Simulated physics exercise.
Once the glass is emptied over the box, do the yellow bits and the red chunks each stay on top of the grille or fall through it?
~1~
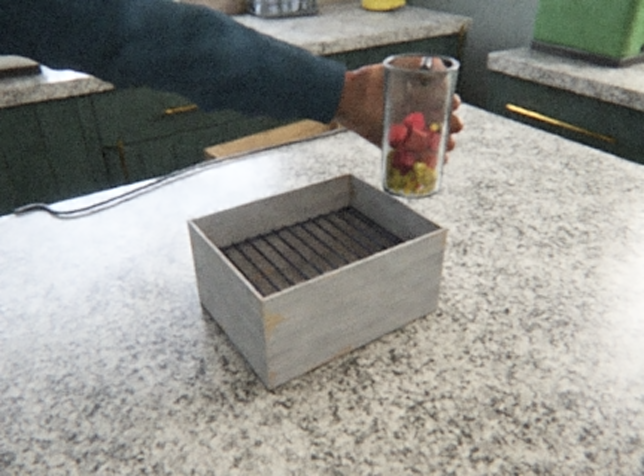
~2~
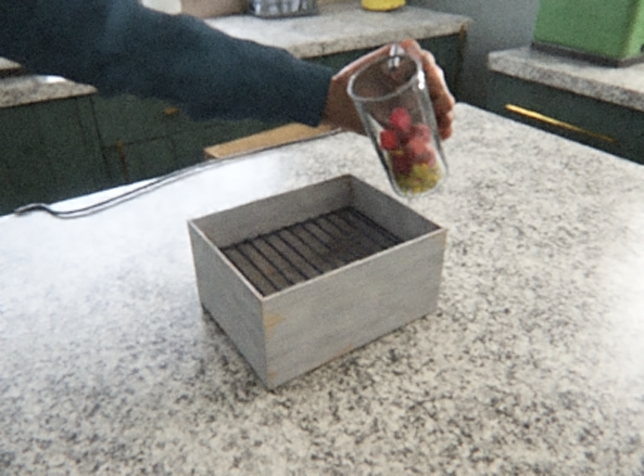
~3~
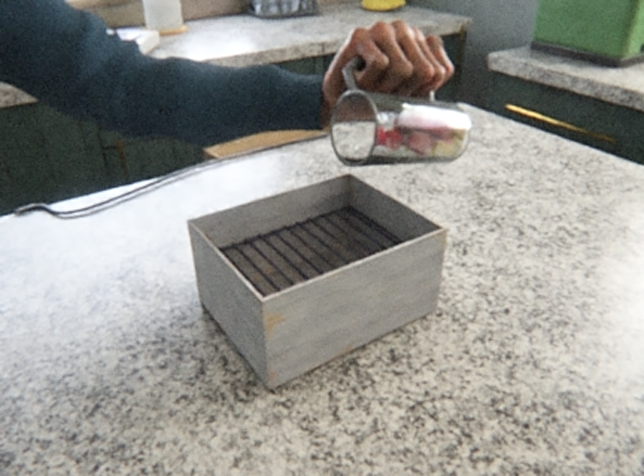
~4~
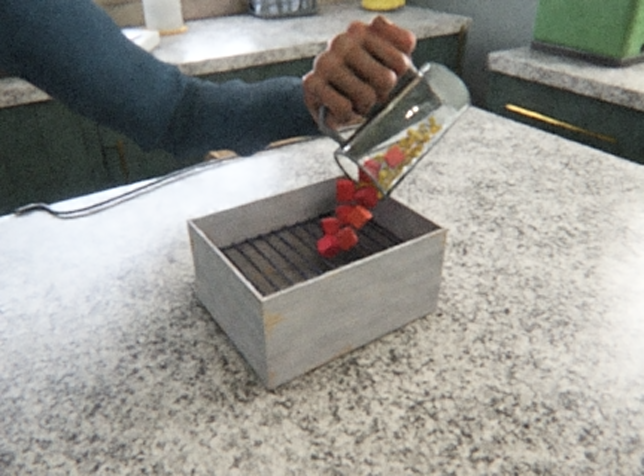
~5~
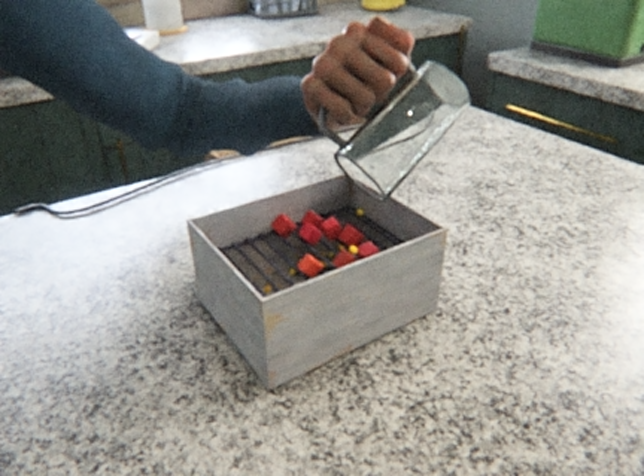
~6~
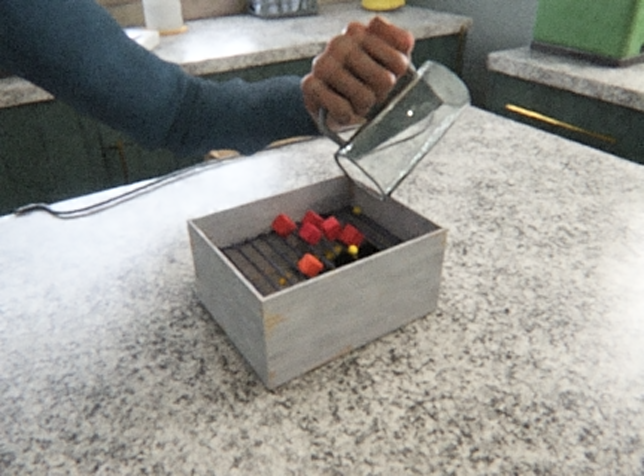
The yellow bits fall through the gaps, apart from a few still on top, while the red chunks stay resting on the grille.
